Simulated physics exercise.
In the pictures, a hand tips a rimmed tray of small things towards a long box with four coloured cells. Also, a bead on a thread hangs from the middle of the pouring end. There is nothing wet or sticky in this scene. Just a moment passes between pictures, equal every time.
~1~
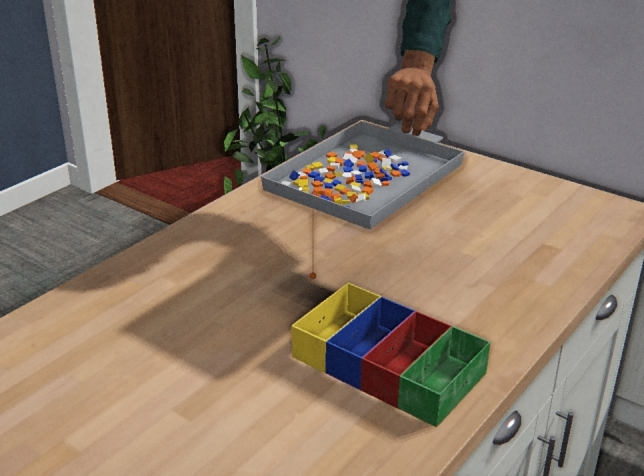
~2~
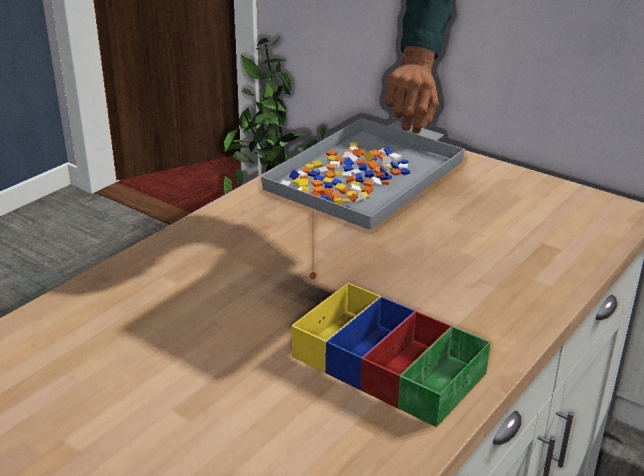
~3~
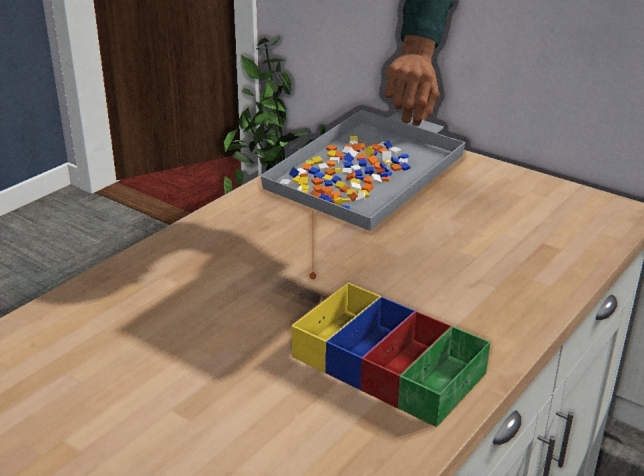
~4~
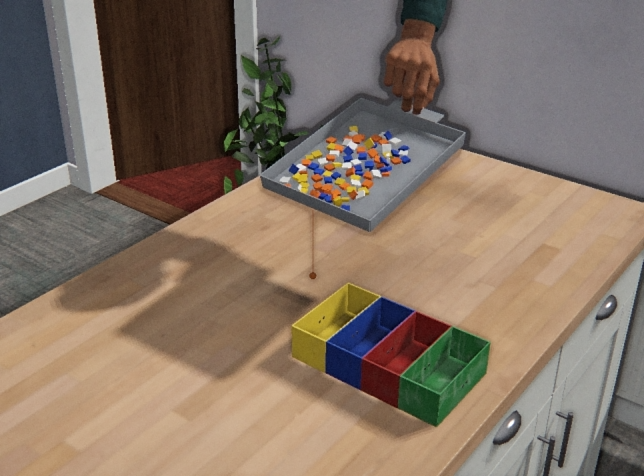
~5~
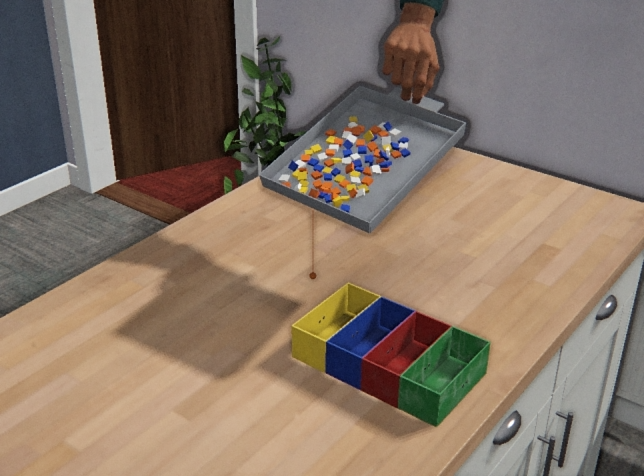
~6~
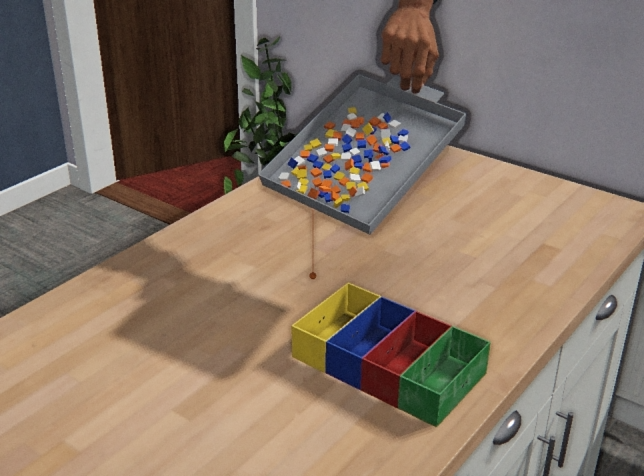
A grey rimmed tray of small orange, blue, white and yellow pieces, held at its far end by a hand, starts nearly level above a wooden counter, near a box with yellow, blue, red and green cells. The hand gradually raises the far end, and the tray slants more steeply toward its lower right corner.
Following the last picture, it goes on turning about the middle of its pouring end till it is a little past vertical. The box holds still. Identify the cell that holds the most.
The yellow cell holds the most.
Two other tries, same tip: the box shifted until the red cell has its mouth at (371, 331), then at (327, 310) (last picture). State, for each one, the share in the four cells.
In turn about 90 and about 100 percent.
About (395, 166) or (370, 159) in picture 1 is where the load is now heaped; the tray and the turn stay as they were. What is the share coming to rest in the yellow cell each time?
You'd get near 60 percent first and near 50 percent next.
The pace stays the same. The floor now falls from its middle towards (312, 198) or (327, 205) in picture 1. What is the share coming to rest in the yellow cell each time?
About 0 %, then 40 %.
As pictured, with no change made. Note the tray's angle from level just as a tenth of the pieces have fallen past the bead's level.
The tilt is near 95° by then.
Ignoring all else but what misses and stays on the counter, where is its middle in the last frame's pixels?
Centre: Close to (288, 338).
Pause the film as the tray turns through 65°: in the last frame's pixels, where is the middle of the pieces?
(332, 191).
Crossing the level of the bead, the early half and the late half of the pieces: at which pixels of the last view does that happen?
Half one: (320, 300), half two: (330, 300).
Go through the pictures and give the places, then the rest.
The first frame shows corners of the pouring end at (263, 176) and (371, 215), level; middle of the load at (347, 176), mosaic tiles; bead on its thread at (313, 276); yellow cell at (309, 346); blue cell at (344, 363); red cell at (380, 380); green cell at (419, 398).
The second frame shows corners of the pouring end at (263, 176) and (370, 216), level; middle of the load at (347, 175).
The third frame shows corners of the pouring end at (262, 176) and (370, 217), tipped barely, lowest at the right corner; middle of the load at (347, 171).
The fourth frame shows corners of the pouring end at (262, 175) and (370, 219), tipped a little, lowest at the right corner; middle of the load at (347, 166).
The fifth frame shows corners of the pouring end at (261, 174) and (369, 221), tipped a little, lowest at the right corner; middle of the load at (347, 161).
The sixth frame shows corners of the pouring end at (260, 174) and (369, 224), tipped clearly, lowest at the right corner; middle of the load at (346, 157); yellow cell at (309, 346); blue cell at (344, 363); red cell at (380, 380); green cell at (419, 398).
Soon after the last picture, tray tipped steeply; all on the tray.
A little later, tray tipped past a quarter turn; most on the tray; a small part in the yellow cell; a stray few in the blue cell; a small part falling or outside the box.
Later still, tray tipped past a quarter turn; about half in the yellow cell; a small part in the blue cell; about a third falling or outside the box.
At rest, tray tipped past a quarter turn; about half in the yellow cell; a small part in the blue cell; none in the green cell; none in the red cell; about a third outside the box.
